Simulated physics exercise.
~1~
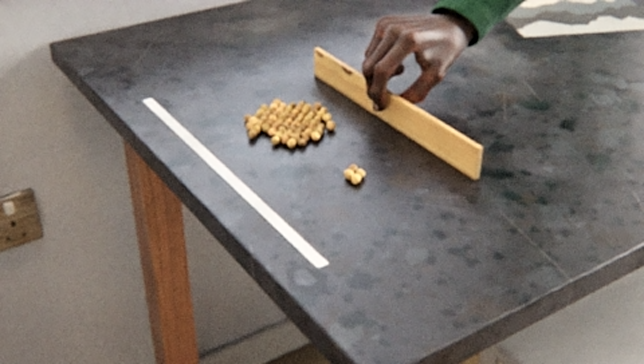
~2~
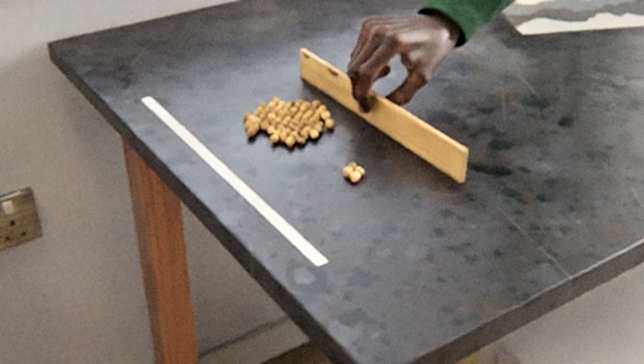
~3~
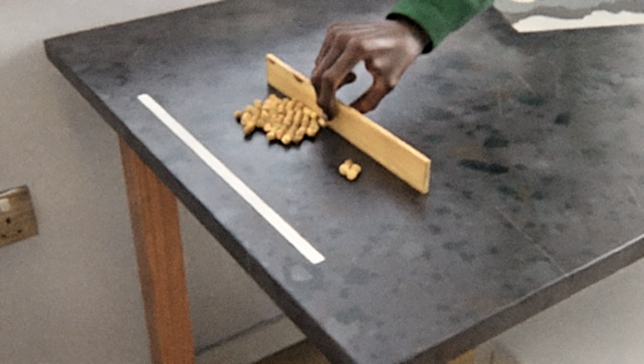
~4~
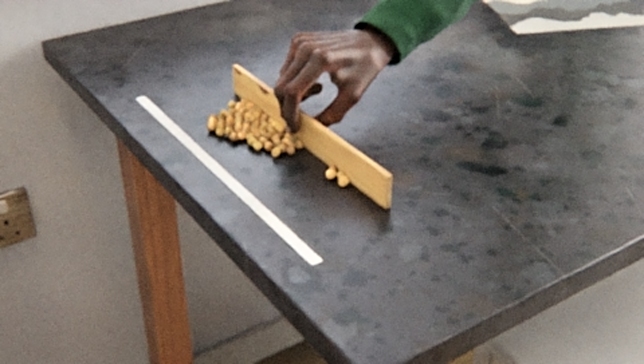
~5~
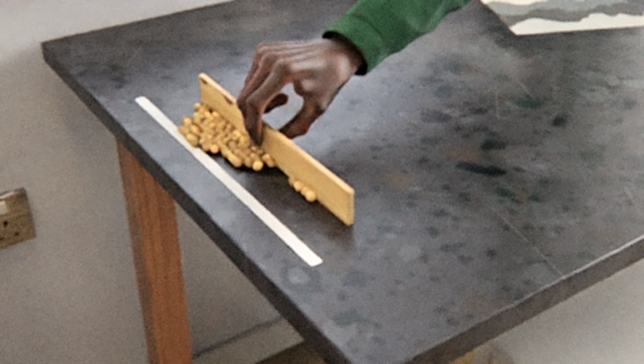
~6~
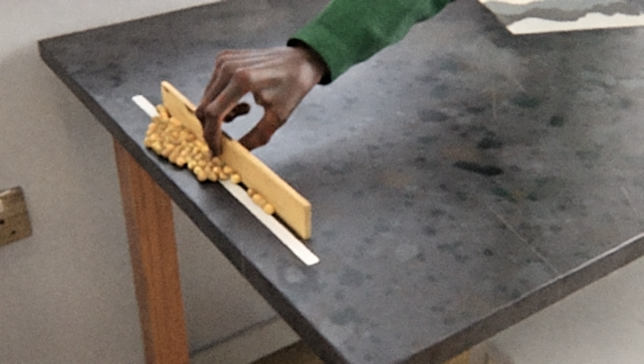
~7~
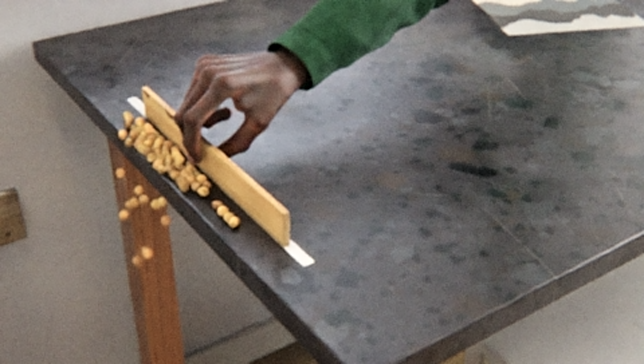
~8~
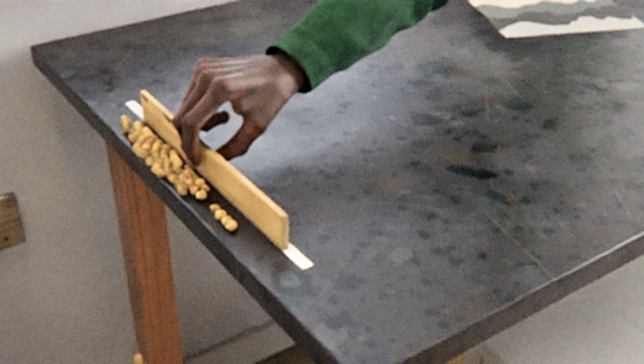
A dark, mottled tabletop with wooden legs stands by a pale wall, seen from above at an angle through a slightly swaying camera. A dark-skinned hand in a green sleeve holds an upright strip of light wood, with a large pile and a tiny cluster of yellowish-brown pieces to its left, and white tape beyond. The hand sweeps the strip left, gathering the pile, then the cluster, and pushing both across the tape. The strip stops at the tape as several pieces from the large pile drop over the table's edge. The small cluster and most of the pile remain on top.
